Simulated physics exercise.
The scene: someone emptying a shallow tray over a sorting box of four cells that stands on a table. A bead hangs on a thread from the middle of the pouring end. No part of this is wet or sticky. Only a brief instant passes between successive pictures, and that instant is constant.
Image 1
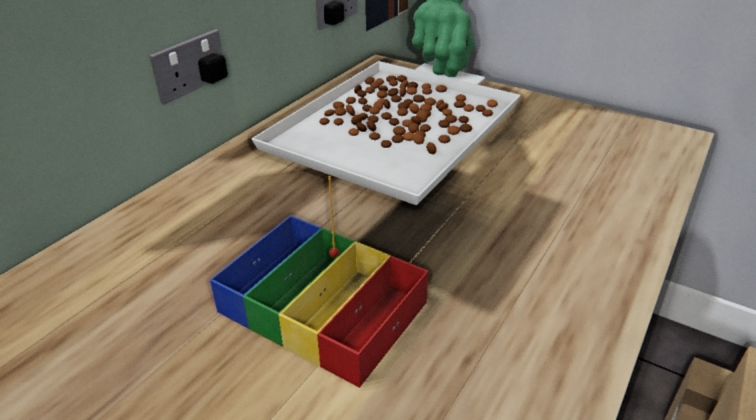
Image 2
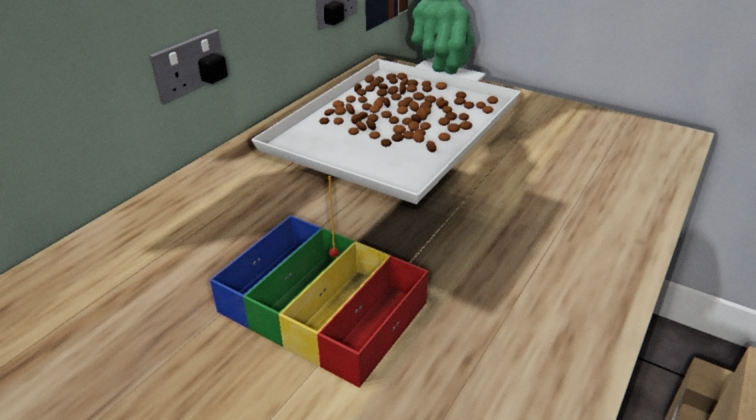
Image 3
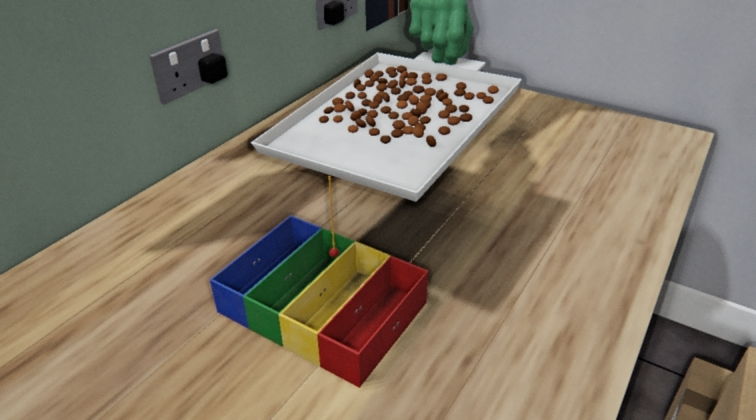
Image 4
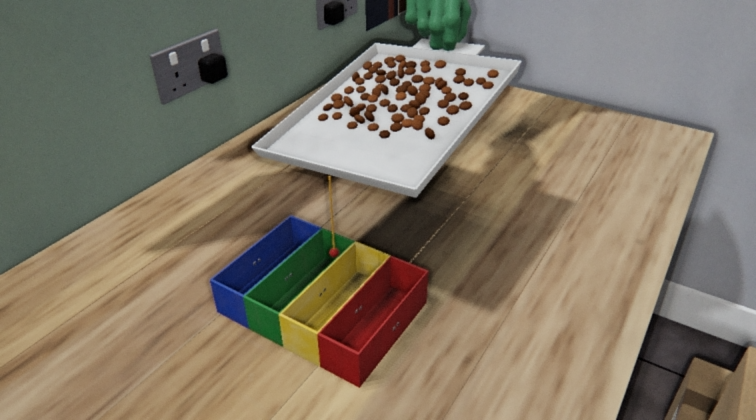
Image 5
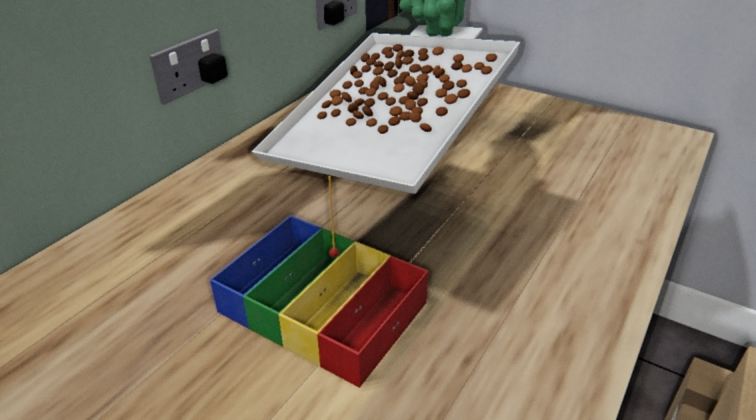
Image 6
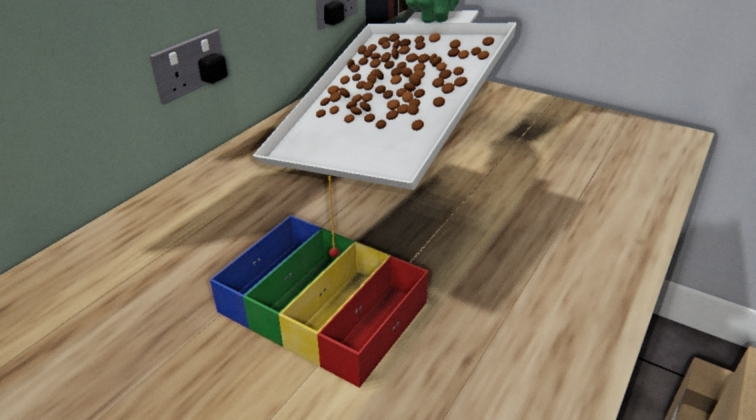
White tray of brown pellets tilting gradually as a green hand raises its far end above blue, green, yellow and red compartments.
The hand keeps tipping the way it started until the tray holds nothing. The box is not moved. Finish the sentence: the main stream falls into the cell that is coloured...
The main stream falls into the cell that is coloured blue.
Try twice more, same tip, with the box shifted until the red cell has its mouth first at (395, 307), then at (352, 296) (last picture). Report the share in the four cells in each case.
You'd get near 30 percent first and near 90 percent next.
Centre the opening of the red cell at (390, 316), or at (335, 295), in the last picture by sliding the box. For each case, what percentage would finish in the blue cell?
Roughly 30% the first time and 50% the second time.
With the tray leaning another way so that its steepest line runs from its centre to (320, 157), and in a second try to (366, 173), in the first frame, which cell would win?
First try: That blue cell; second try: The red cell.
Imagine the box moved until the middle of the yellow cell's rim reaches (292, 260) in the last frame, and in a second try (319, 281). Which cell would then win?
First the cell in green, then blue.
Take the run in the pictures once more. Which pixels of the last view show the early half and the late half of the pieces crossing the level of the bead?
First around (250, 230), afterwards around (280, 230).
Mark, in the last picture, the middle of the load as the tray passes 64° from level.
I'd put the middle of the pieces at roughly (286, 146).
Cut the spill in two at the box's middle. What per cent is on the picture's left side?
It amounts to some 100 percent.
Soon, tray tipped steeply; nearly all on the tray; a small part falling or outside the box.
A while on, tray tipped past a quarter turn; a small part on the tray; about half in the blue cell; a small part in the green cell; about half falling or outside the box.
Towards the end, tray tipped past a quarter turn; about half in the blue cell; a small part in the green cell; about a third falling or outside the box.
Finally, tray tipped past a quarter turn; about half in the blue cell; a small part in the green cell; none in the red cell; none in the yellow cell; about a third outside the box.
